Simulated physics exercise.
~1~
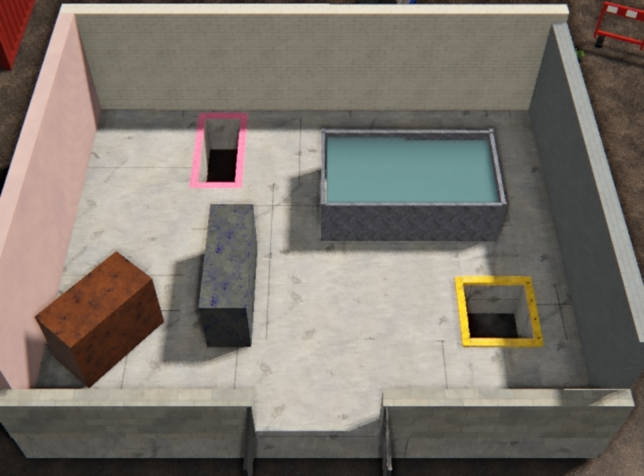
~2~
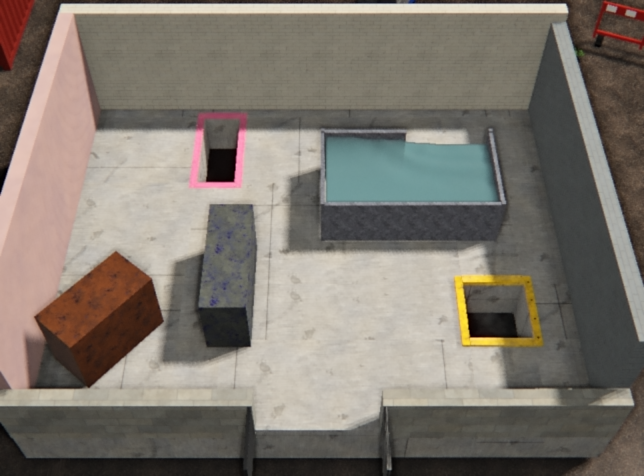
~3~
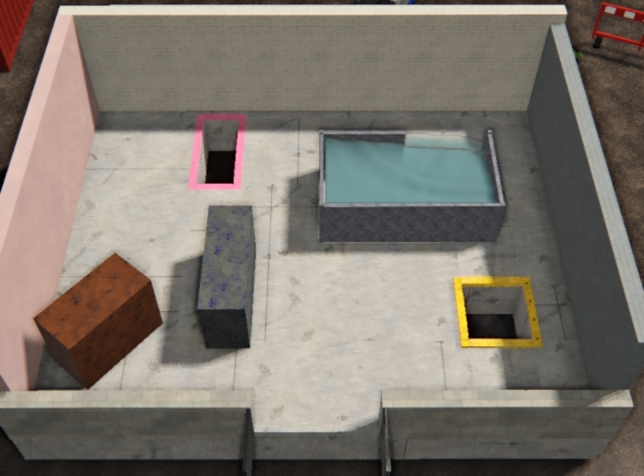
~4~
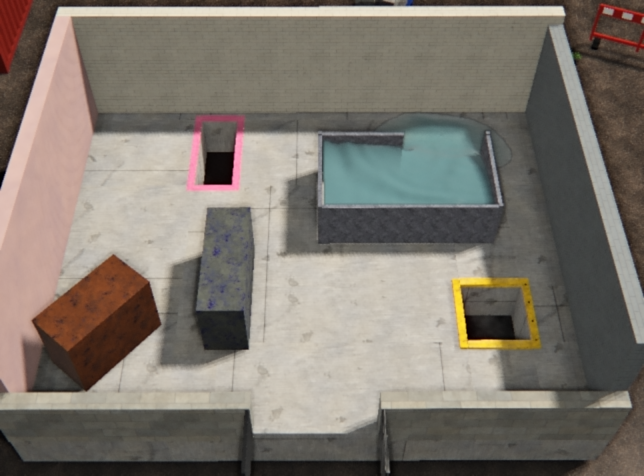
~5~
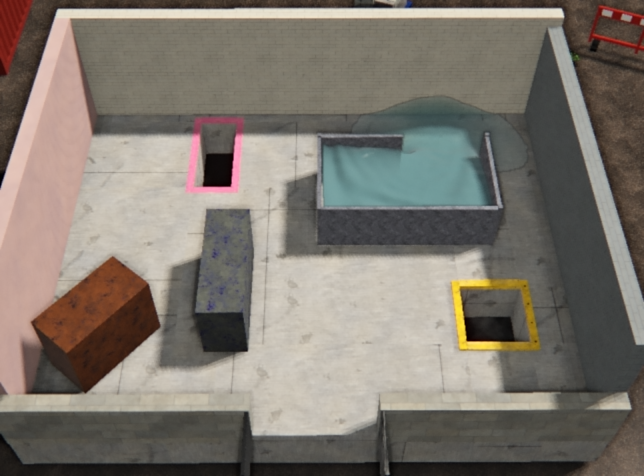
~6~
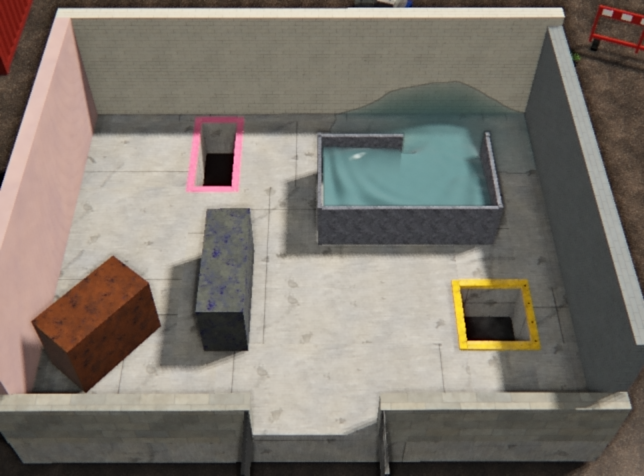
On a walled concrete slab with two framed openings and two blocks, a gap appears in the far side of a water-filled tank, and water pours out through it, spreading behind the tank and toward the right.
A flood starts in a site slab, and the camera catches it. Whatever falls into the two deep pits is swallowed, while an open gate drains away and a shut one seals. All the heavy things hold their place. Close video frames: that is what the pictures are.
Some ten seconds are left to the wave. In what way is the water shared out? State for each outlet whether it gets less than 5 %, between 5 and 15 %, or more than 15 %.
Result: The gate takes in a trifling amount - short of five per cent. The yellow pit takes in a reasonable amount - five to fifteen per cent. The pink pit takes in a considerable amount - past fifteen per cent.
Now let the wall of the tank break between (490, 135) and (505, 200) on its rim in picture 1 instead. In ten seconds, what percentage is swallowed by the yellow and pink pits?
Result - yellow: 15 %; pink: 30 %.
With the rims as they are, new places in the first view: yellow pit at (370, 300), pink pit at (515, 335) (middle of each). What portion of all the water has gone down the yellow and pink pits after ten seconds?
The yellow pit ends up with 0 per cent, the pink pit with 20 per cent.
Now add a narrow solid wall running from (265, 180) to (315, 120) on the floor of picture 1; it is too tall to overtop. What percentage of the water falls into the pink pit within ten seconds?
Share for pink - 6 in a hundred.
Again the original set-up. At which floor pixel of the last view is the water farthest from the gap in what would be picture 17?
The farthest point of the front sits at (137, 119).
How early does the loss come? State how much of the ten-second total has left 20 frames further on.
I'd estimate some 35 per cent.
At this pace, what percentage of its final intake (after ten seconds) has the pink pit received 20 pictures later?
I'd put it at 35 percent.
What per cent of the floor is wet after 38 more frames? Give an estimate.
Some 70 per cent.
A moment on, water covers 15 % of the floor; the gate 0 %, the yellow pit 0 %, the pink pit 0 %.
Next, water covers 25 % of the floor; the gate 0 %, the yellow pit 0 %, the pink pit 3 %.
Then, water covers 40 % of the floor; the gate 0 %, the yellow pit 4 %, the pink pit 10 %.
Later, water covers 70 % of the floor; the gate 0 %, the yellow pit 9 %, the pink pit 22 %.
In the end, water covers 85 % of the floor; the gate 1 %, the yellow pit 11 %, the pink pit 32 %.
